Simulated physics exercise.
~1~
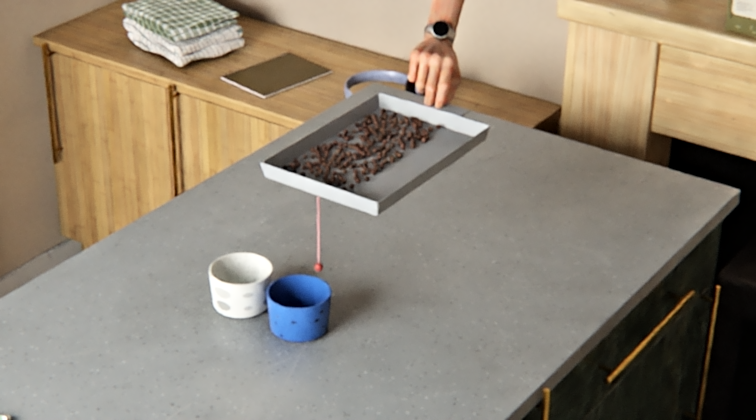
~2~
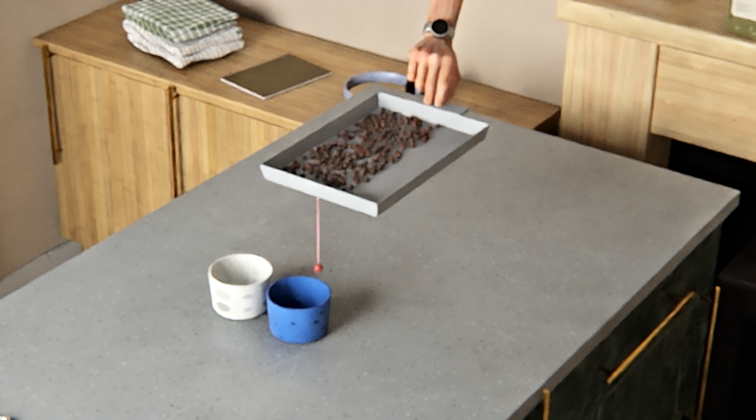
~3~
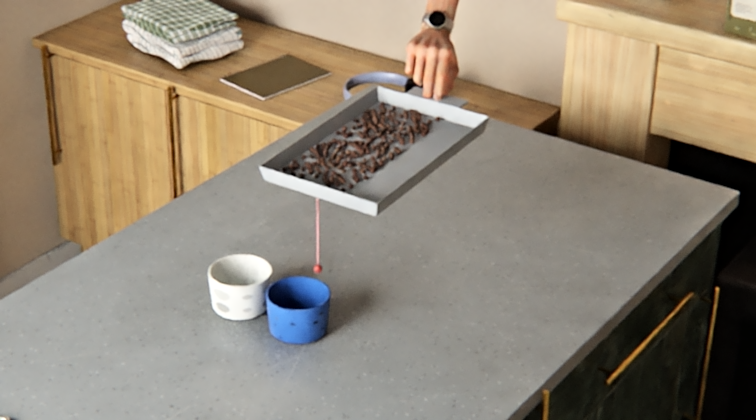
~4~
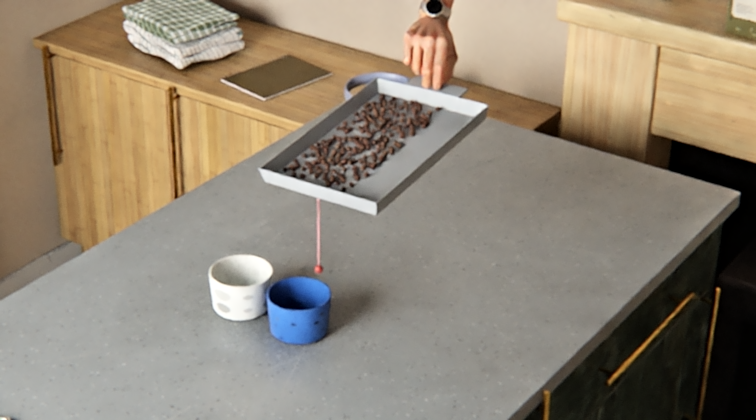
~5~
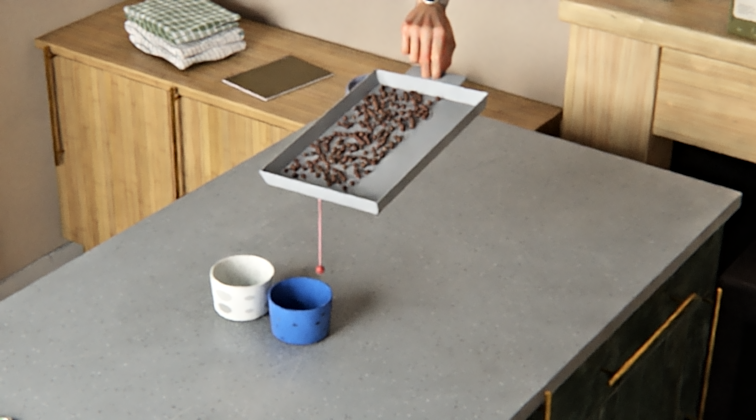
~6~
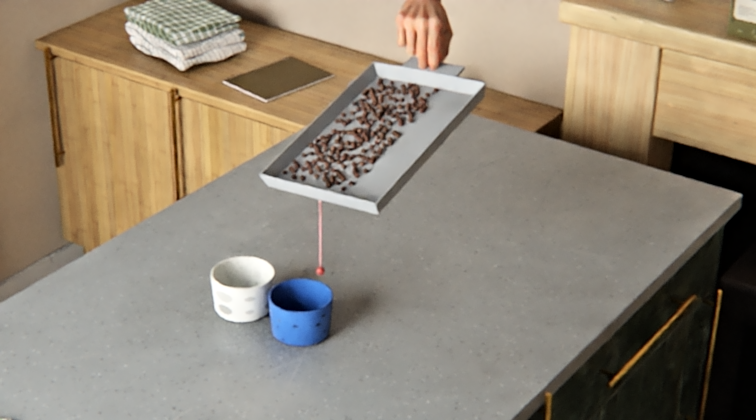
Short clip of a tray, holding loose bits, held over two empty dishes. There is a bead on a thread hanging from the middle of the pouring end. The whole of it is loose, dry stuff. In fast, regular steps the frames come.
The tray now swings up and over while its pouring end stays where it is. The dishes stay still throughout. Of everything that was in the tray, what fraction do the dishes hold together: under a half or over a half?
Together they hold over a half.
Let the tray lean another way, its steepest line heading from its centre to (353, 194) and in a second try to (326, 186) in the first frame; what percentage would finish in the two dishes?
Lab note: Try one about 20 %, try two 80 %.
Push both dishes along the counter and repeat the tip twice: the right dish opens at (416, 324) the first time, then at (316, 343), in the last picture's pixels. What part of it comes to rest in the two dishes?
Approximately 0 percent, followed by approximately 0 percent.
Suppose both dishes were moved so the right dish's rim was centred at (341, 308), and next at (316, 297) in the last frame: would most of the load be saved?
Try 1: Not up to half; try 2: In excess of half.
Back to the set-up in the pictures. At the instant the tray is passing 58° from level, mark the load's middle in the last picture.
Roughly (288, 177).
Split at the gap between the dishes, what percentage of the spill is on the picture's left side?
Close to 30 in a hundred.
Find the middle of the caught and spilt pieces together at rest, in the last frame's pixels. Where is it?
(249, 302).
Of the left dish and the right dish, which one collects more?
It turns out to be the left-positioned one.
Soon, tray tipped steeply; nearly all on the tray; a small part in the air.
A while on, tray tipped right over; most on the tray; a stray few in the right dish; a small part in the left dish; a stray few outside both; a small part in the air.
Towards the end, tray tipped past a quarter turn; a stray few in the right dish; about two thirds in the left dish; about a quarter outside both.
Finally, tray tipped past a quarter turn; a stray few in the right dish; about two thirds in the left dish; about a quarter outside both.
